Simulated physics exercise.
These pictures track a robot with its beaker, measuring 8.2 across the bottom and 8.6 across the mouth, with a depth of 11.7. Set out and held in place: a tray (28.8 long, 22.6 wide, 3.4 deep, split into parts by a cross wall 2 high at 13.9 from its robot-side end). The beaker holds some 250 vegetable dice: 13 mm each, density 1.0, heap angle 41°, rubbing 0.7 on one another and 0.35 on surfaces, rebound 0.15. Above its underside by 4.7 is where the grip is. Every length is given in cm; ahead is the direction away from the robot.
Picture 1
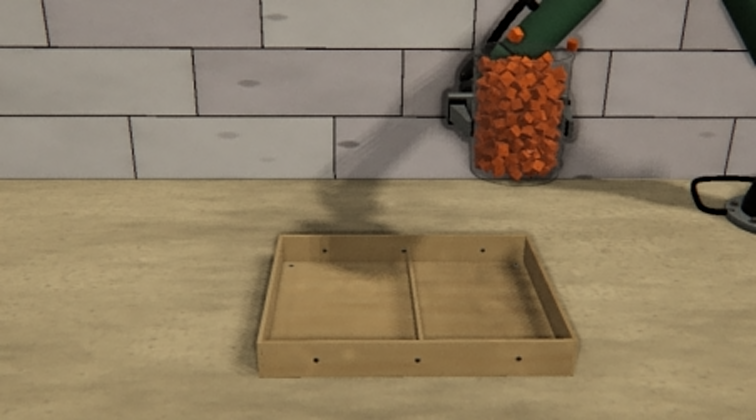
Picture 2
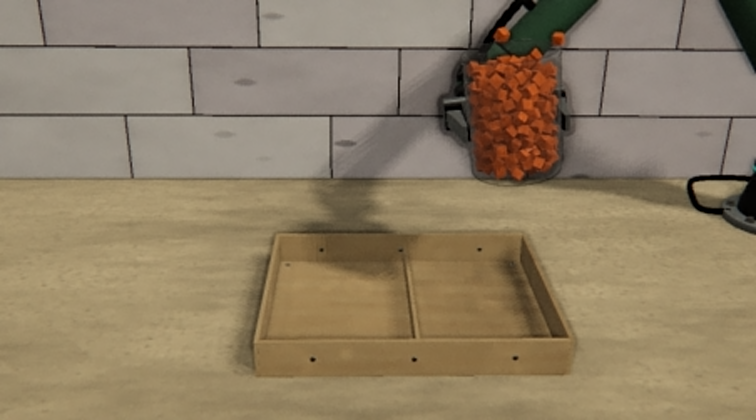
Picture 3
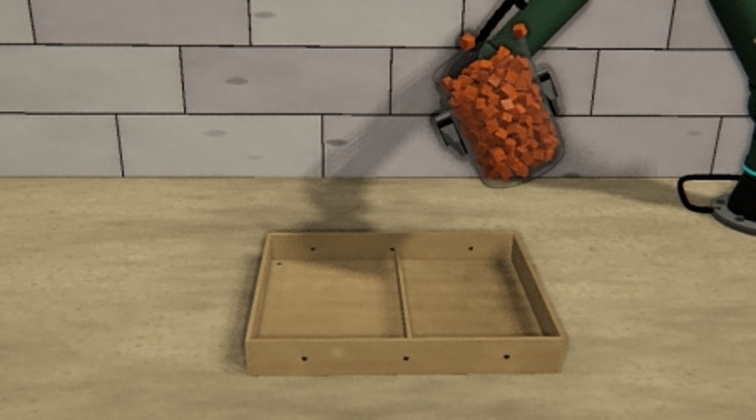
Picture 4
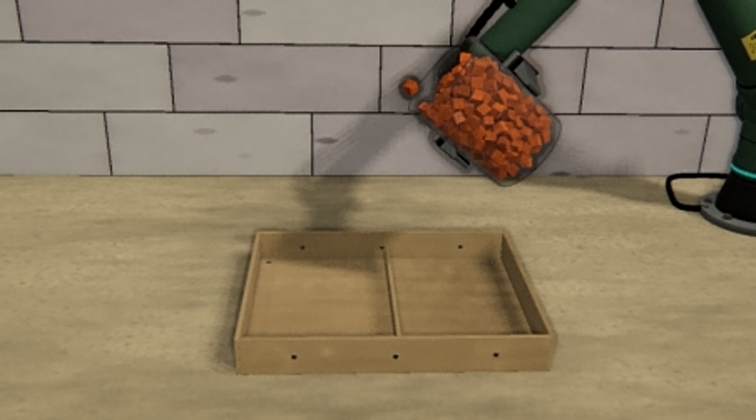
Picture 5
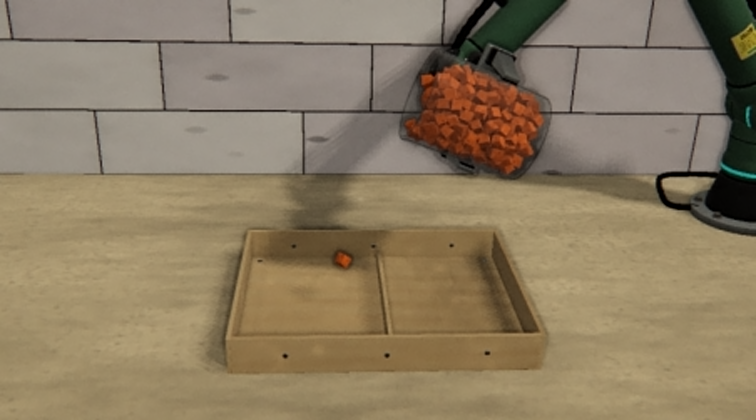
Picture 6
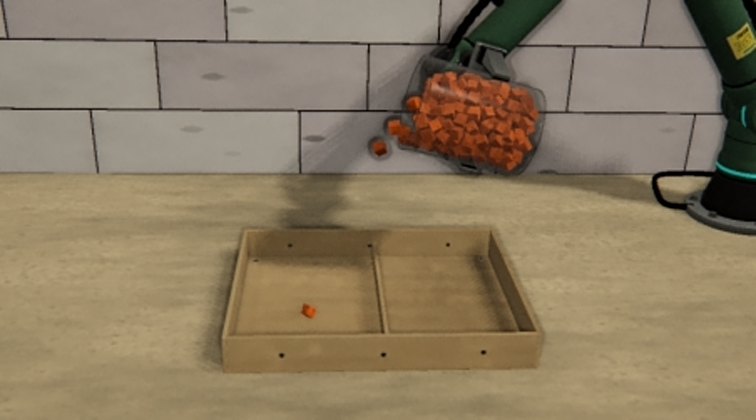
On a counter by a pale brick wall, a green robot arm tilted a clear beaker of orange cubes leftward above a divided wooden tray, and a few cubes dropped out, one landing in the left section.
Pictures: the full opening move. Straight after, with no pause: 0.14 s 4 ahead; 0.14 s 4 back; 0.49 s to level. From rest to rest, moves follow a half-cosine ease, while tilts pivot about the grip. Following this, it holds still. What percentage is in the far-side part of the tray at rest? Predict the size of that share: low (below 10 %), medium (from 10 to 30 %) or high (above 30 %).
Predicted share: Medium.
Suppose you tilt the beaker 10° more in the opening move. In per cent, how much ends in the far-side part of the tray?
Estimate: Around 30 per cent.
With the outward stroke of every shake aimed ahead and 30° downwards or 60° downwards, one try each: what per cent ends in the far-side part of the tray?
First try about 10 %, second try about 5 %.
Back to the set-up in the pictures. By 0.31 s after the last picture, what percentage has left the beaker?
15 %.
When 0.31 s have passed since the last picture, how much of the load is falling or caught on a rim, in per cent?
Around 10 per cent of the load.
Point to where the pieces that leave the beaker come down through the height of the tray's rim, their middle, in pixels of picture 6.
Near (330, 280).
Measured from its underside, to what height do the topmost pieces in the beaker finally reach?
About 11.5 cm.
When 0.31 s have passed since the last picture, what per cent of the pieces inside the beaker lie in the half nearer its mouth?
Roughly 45 %.
Then, 0.31 s after the last picture, tilted 74° forward, highest piece 24 above the table; 218 in the beaker, 10 in the far-side part, 25 in flight or on a rim.
Then, 0.62 s after the last picture, tilted 17° forward, highest piece 27 above the table; 213 in the beaker, 34 in the far-side part, 5 in the robot-side part, 1 in flight or on a rim.
Then, 0.97 s after the last picture, level, highest piece 27 above the table; 213 in the beaker, 35 in the far-side part, 5 in the robot-side part.
Then, 2.02 s after the last picture, level, highest piece 27 above the table; 213 in the beaker, 35 in the far-side part, 5 in the robot-side part.
Final count, 213 in the beaker, 35 in the far-side part, 5 in the robot-side part. That is 14 % in the far-side part of the tray.
